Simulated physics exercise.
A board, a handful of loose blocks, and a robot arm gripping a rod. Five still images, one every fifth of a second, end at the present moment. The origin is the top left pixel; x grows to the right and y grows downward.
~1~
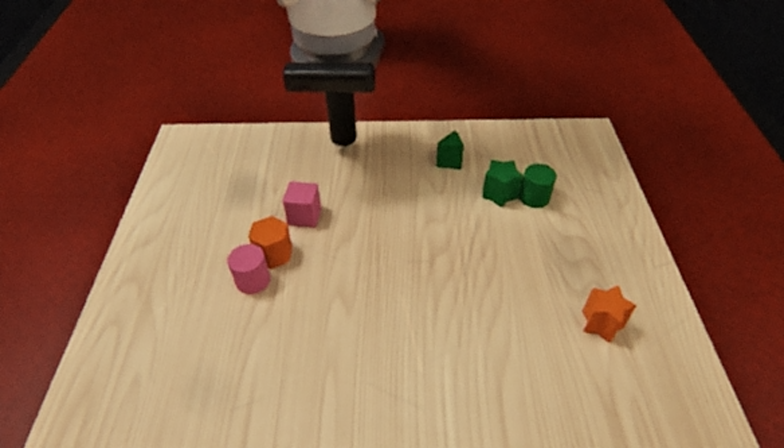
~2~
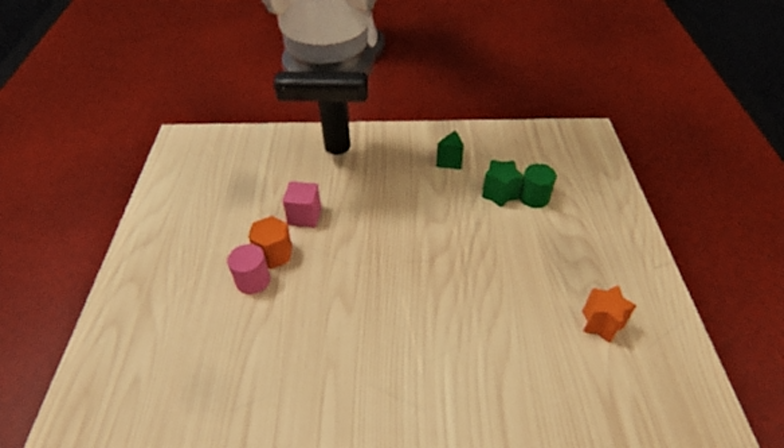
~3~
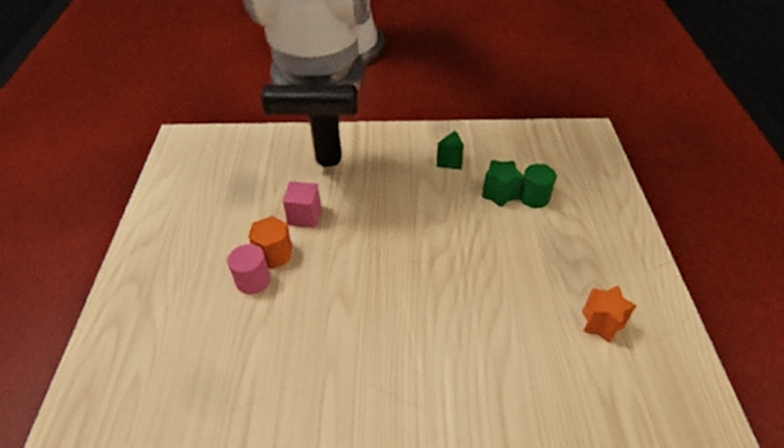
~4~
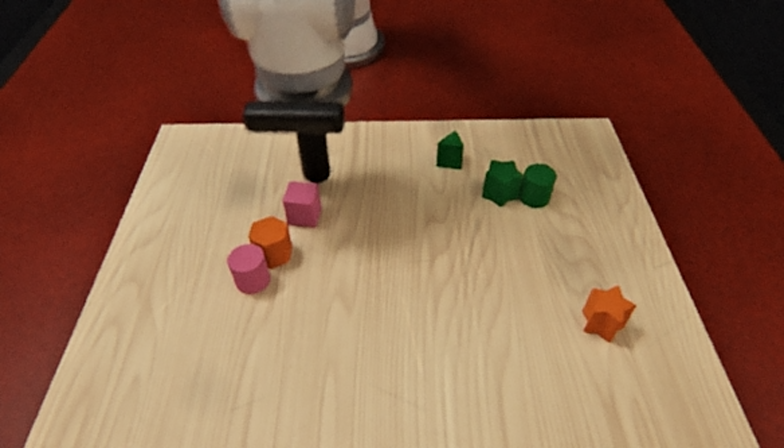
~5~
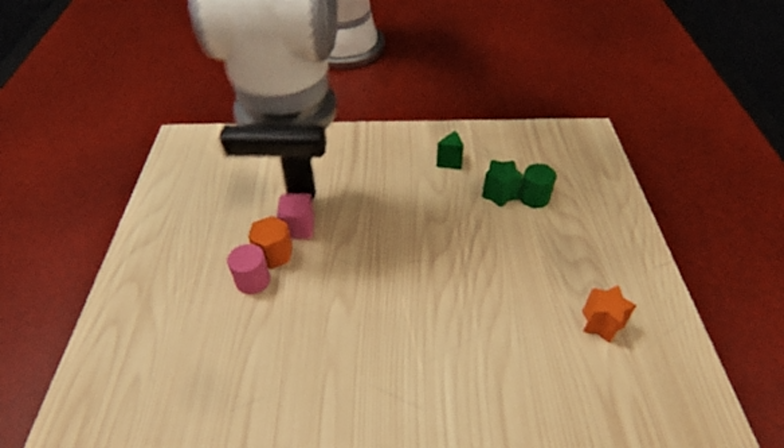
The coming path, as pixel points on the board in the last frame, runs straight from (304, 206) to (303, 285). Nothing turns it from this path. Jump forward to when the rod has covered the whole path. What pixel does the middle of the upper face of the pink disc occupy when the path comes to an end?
I'd place it at (198, 295), taking the centre of its top.
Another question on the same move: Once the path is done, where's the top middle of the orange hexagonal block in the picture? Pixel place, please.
For the centre of its top, I'd go with (227, 270).
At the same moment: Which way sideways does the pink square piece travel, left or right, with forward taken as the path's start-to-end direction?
Taking start-to-end as forward, the block's sideways shift goes to the right.
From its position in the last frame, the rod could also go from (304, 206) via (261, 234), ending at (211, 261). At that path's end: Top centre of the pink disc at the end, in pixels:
Around pixel (226, 288).
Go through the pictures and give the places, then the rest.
The first picture shows rod's lower end at (344, 139); pink disc at (245, 257); orange hexagonal block at (268, 230); pink square piece at (300, 192).
The second picture shows rod at (338, 148); blocks still.
The third picture shows rod at (329, 159); blocks still.
The fourth picture shows rod at (317, 175); blocks still.
The fifth picture shows rod at (302, 195); pink disc at (245, 257); orange hexagonal block at (268, 230); pink square piece at (294, 204).
What follows on the original path. One third of the way, rod at (302, 220); pink disc at (230, 275); orange hexagonal block at (252, 248); pink square piece at (284, 230), turned 35° clockwise.
Two thirds of the way, rod at (301, 246); pink disc at (206, 292); orange hexagonal block at (236, 264), turned 25° clockwise; pink square piece at (274, 257), turned 60° clockwise.
At the end, rod at (301, 274); pink disc at (198, 296); orange hexagonal block at (227, 270), turned 60° clockwise; pink square piece at (261, 281), turned 95° clockwise.
